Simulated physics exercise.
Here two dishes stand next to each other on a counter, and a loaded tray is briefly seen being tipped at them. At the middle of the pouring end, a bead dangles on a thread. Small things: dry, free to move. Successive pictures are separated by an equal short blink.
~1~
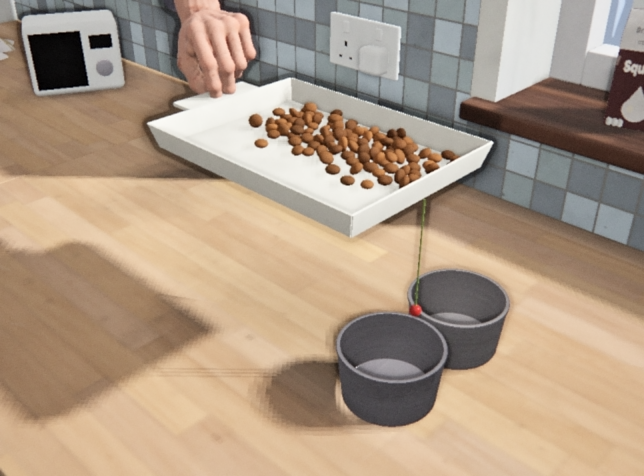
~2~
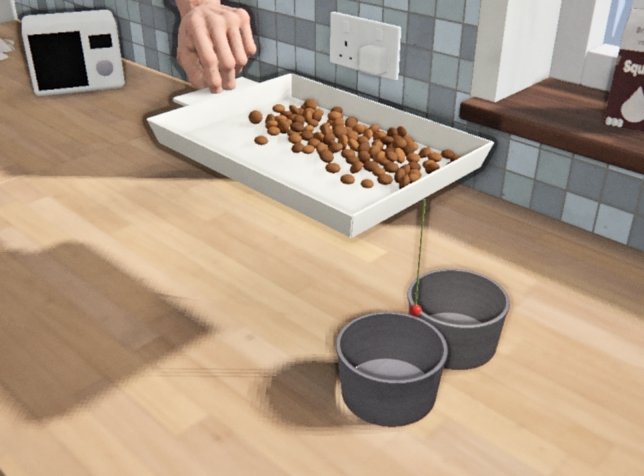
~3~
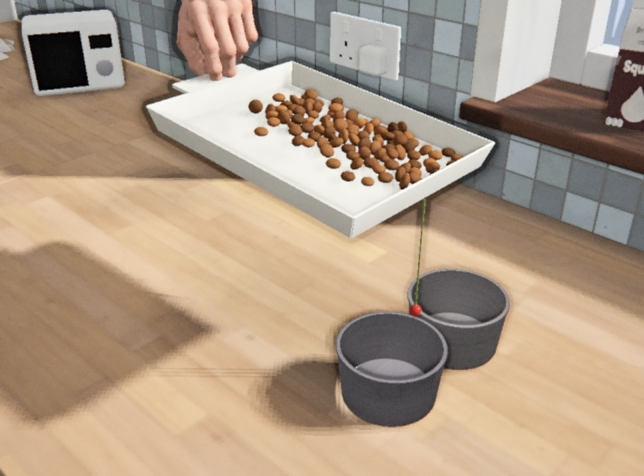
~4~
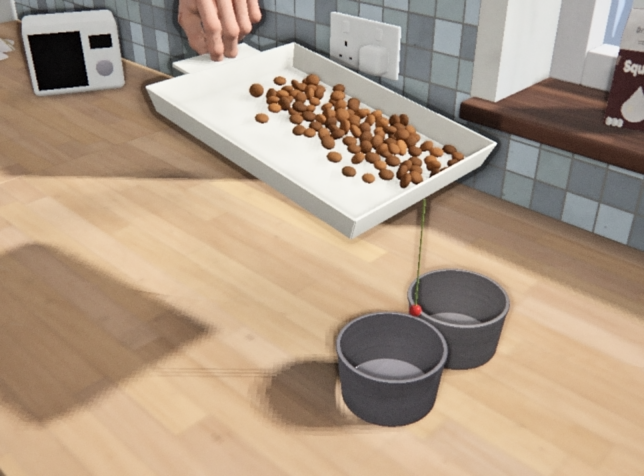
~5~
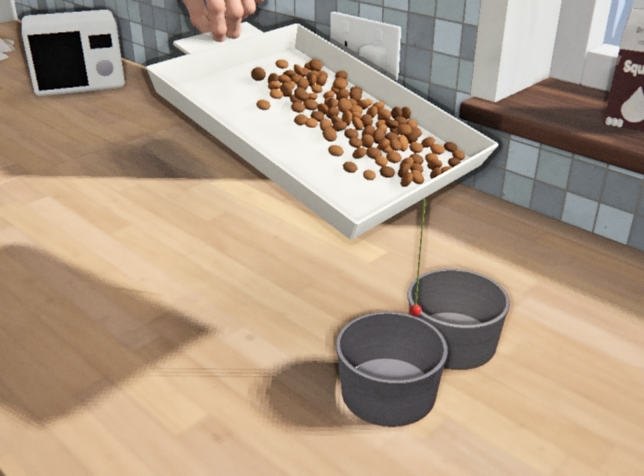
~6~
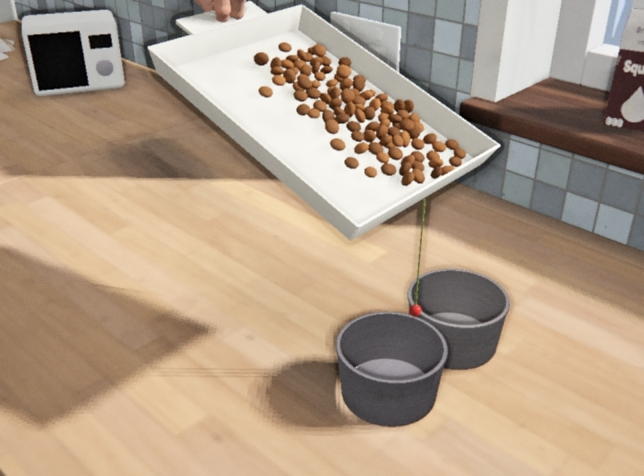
At first, a hand holds a white tray of small brown pieces almost flat above a wooden counter, near two empty dark dishes and a red bead hanging on a thread. Then the hand raises the tray's far left end, slanting it gradually more steeply, while the pieces stay bunched on it.
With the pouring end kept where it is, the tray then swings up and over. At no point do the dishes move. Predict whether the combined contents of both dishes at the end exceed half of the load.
Most of the load is lost.
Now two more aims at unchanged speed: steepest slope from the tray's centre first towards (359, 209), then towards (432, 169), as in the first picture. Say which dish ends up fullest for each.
On the first try it's the left-side dish, on the second the right-side dish.
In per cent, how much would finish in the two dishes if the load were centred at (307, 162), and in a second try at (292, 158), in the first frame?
Roughly 20 and 10 percent, in that order.
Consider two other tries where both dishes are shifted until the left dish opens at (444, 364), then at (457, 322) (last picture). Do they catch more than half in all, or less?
For the earlier try a larger portion is kept, for the later one a smaller portion.
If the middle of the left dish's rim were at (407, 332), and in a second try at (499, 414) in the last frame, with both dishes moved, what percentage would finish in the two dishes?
Some 10 percent in the first case, 10 percent in the second.
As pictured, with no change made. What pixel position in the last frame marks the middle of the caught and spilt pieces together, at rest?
Close to (489, 420), more or less.
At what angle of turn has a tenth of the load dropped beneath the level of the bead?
Angle reached: About 80°.
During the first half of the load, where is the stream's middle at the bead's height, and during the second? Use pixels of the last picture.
First part (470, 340), rest (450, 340).
Just after the last frame, tray tipped steeply; almost all on the tray; just a few in the air.
A moment on, tray tipped past a quarter turn; roughly a third on the tray; just a few in the left dish; roughly a third outside both; roughly a quarter in the air.
Further on, tray tipped past a quarter turn; about a tenth in the left dish; just a few in the right dish; the larger part outside both.
When it is over, tray tipped past a quarter turn; about a tenth in the left dish; just a few in the right dish; the larger part outside both.
